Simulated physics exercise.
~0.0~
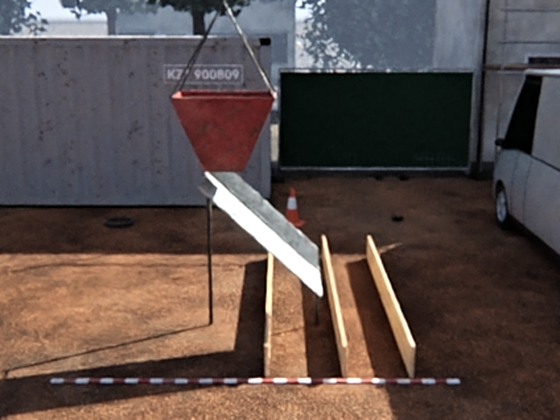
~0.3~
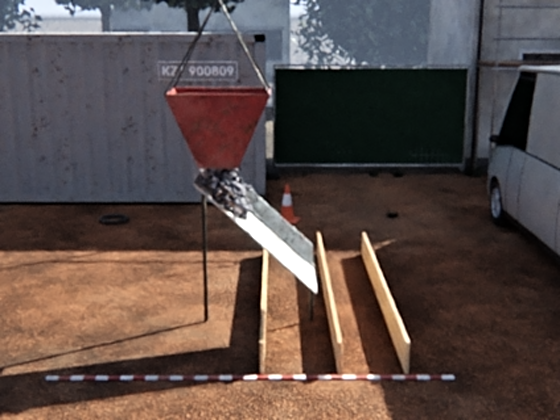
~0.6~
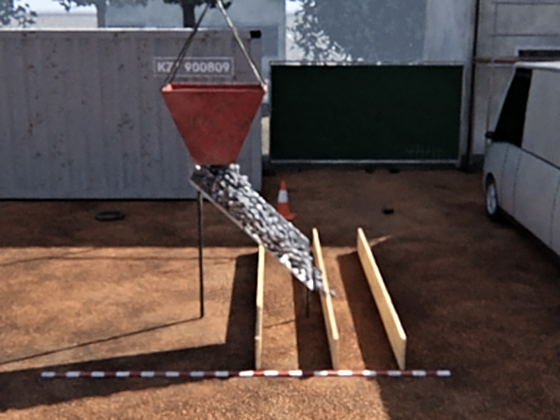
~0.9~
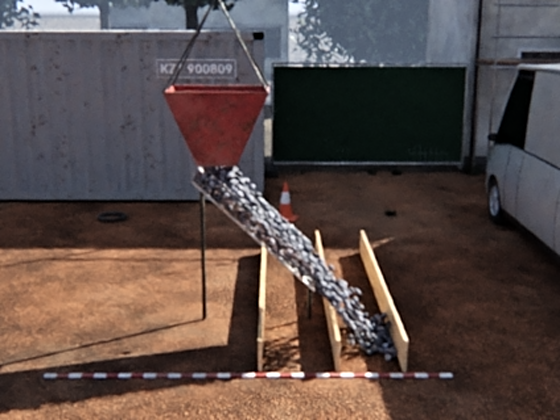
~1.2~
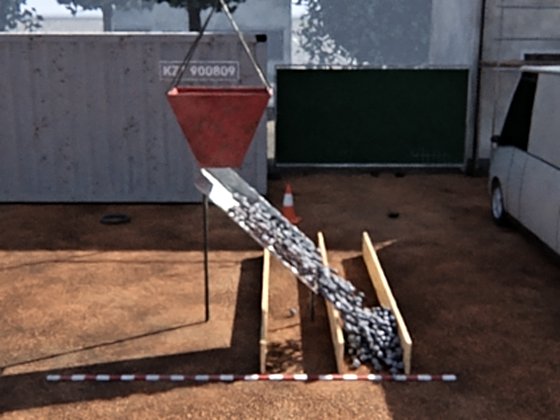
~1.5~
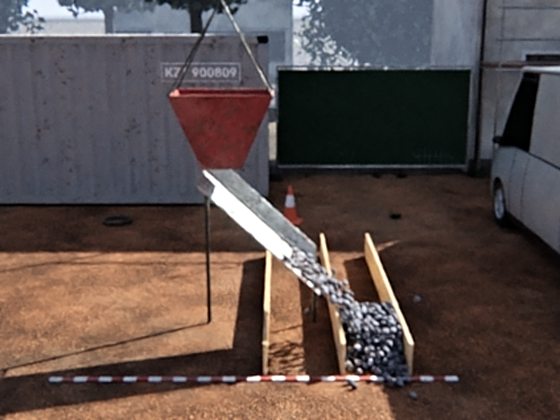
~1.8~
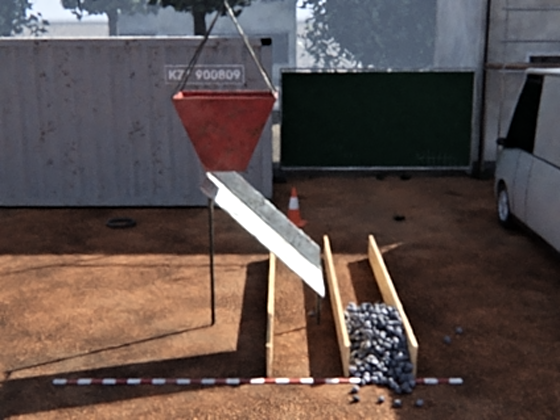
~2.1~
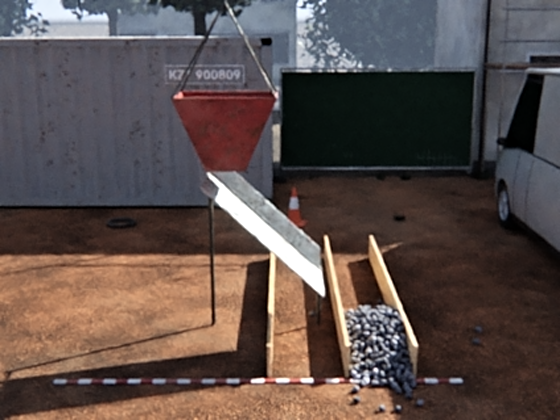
Red skip releasing grey stones down a fixed sloping steel chute, the stones sliding rightward and settling heaped in the right bay.
